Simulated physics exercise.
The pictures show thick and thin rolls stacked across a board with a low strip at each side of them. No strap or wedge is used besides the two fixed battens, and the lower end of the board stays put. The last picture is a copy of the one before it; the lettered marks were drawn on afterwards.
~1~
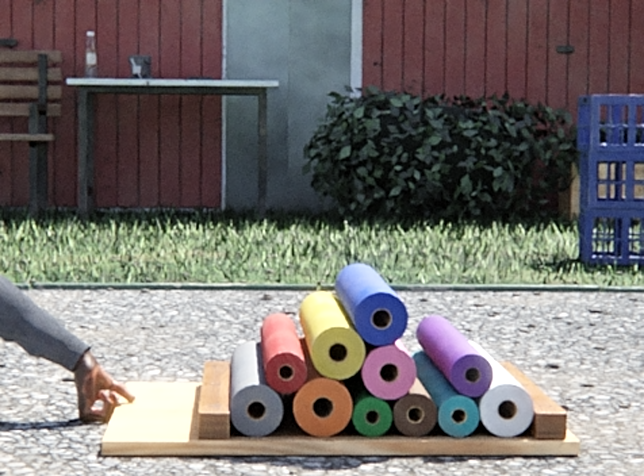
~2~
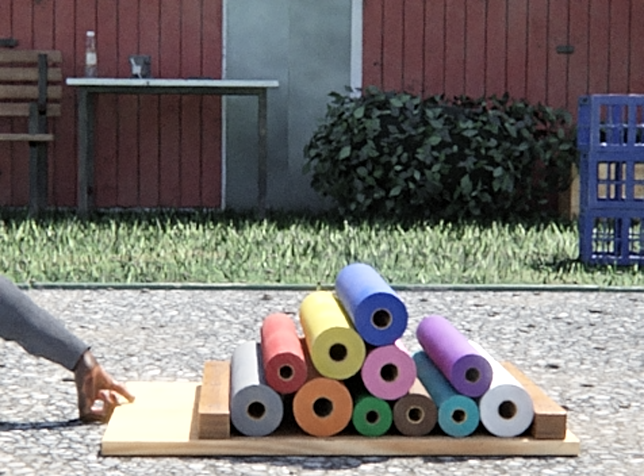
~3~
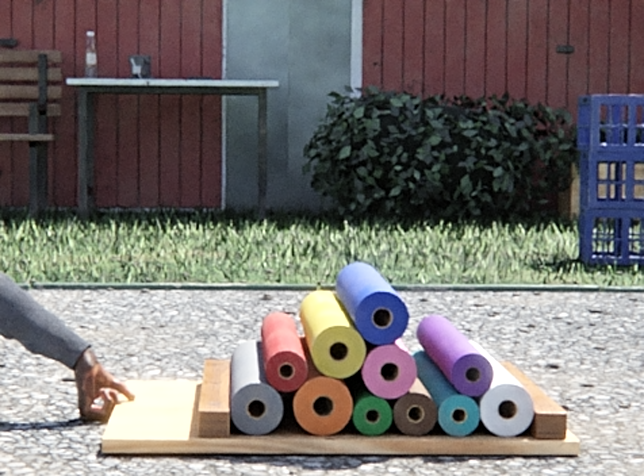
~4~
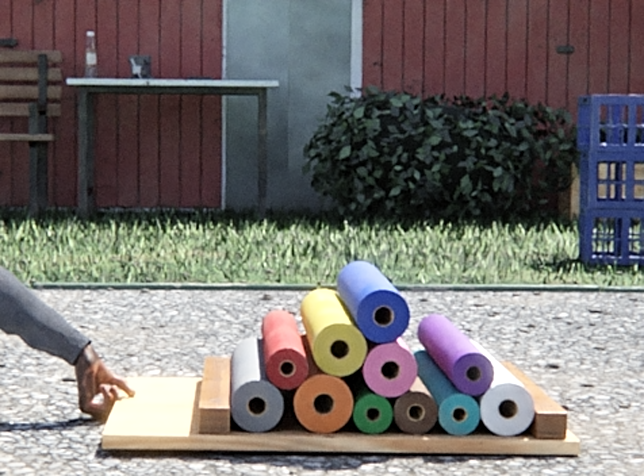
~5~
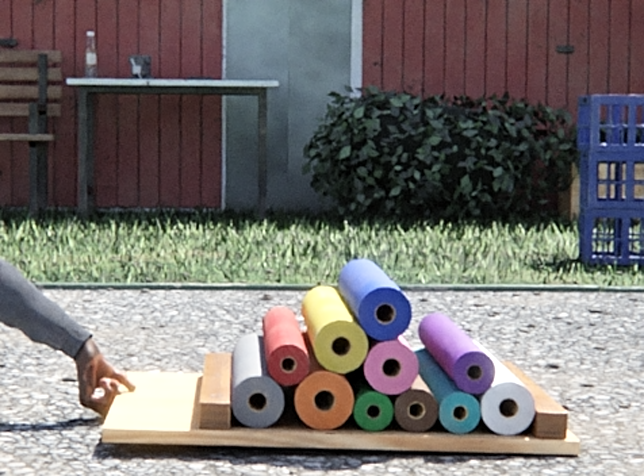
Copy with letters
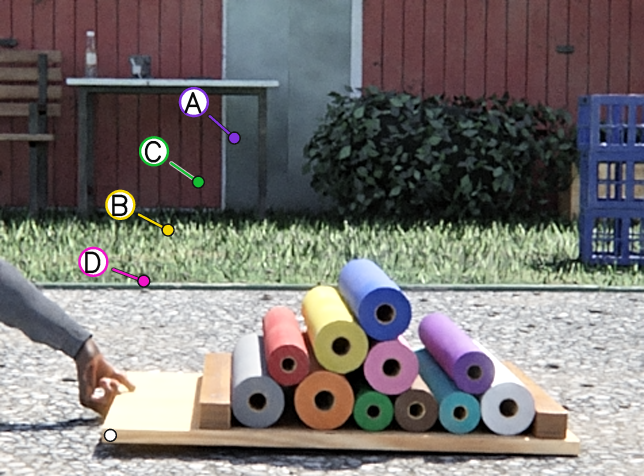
A hand at the left slightly lifts the end of a board stacked with colourful rolls.
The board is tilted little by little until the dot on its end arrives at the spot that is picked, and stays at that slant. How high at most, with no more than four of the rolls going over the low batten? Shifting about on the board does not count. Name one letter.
The highest mark that will do is C.
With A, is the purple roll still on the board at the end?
No, with A.
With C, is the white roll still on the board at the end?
Yes.
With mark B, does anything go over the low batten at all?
At B: No.
On the copy, A at (234, 138); B at (168, 230); C at (198, 182); D at (144, 281); the white dot at (110, 435).
On C. First, board at 19°.
Then, board at 34°.
Finally, board at 34°, none over the low batten.
By contrast, A five over the low batten; B none over the low batten; D none over the low batten.
